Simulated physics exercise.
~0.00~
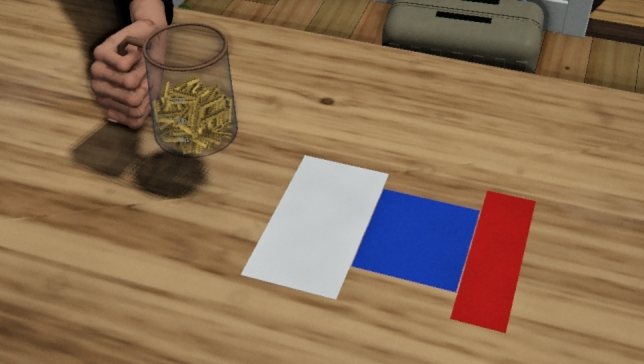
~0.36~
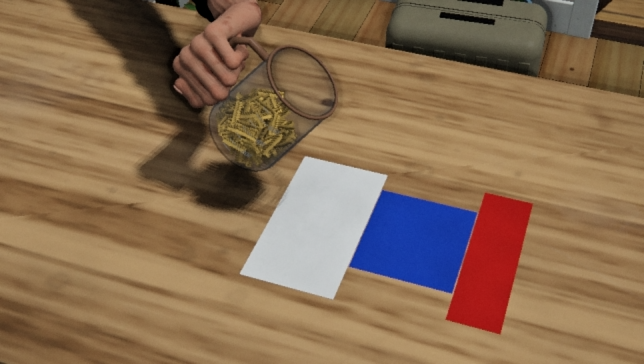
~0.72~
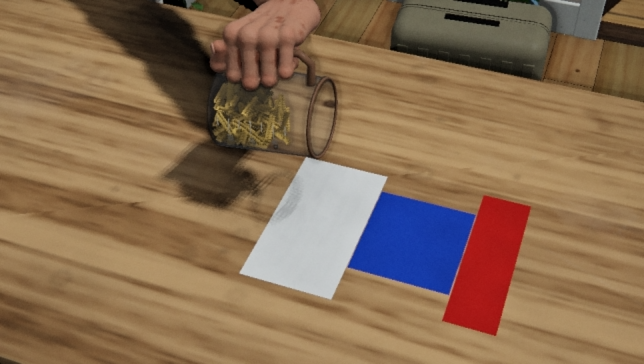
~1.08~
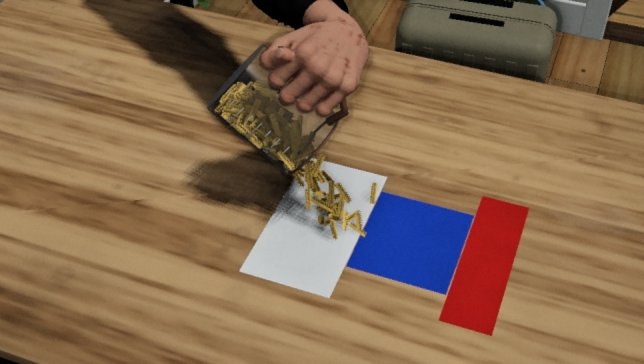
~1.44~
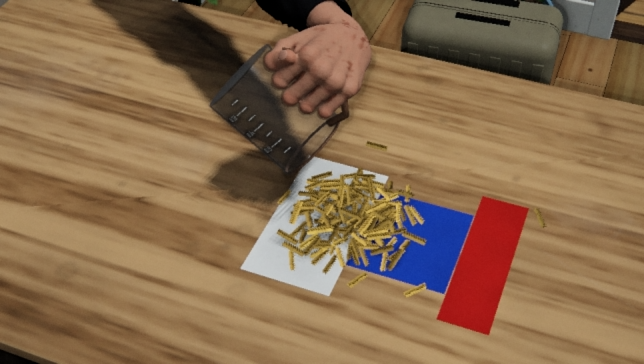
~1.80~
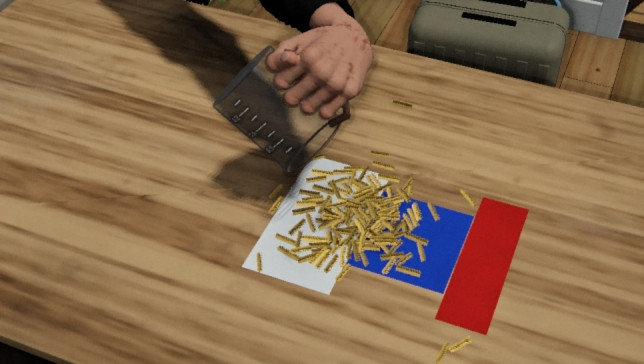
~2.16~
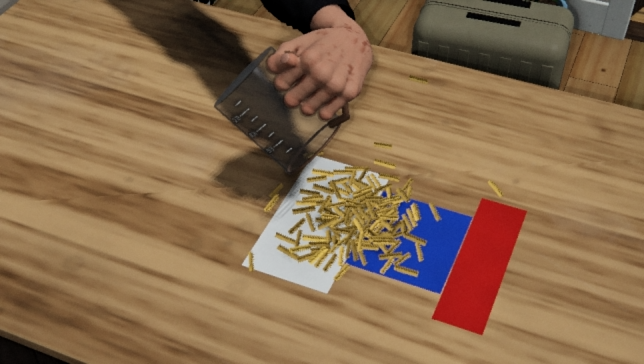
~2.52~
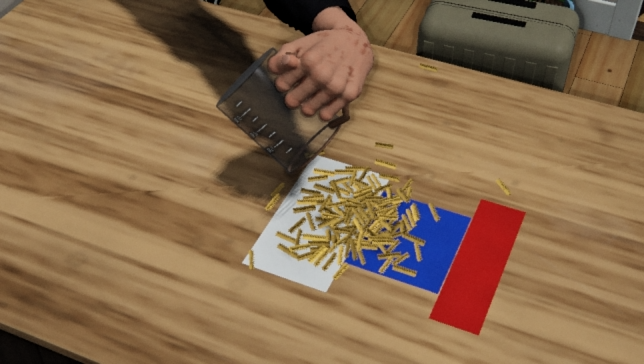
A hand holds a clear jug of dry pasta upright at the upper left of a bare wooden table, seen from above at an angle. Right of it lie a white, a blue and a red mat side by side, with a greenish case behind. The hand moves the jug right and tips it onto its side, then further until its mouth points down. Yellow pieces pour onto the white mat and spread over the blue one, a few scattering across the wood. The jug ends empty, still held tilted, with most pasta heaped on white and blue and the red mat bare.
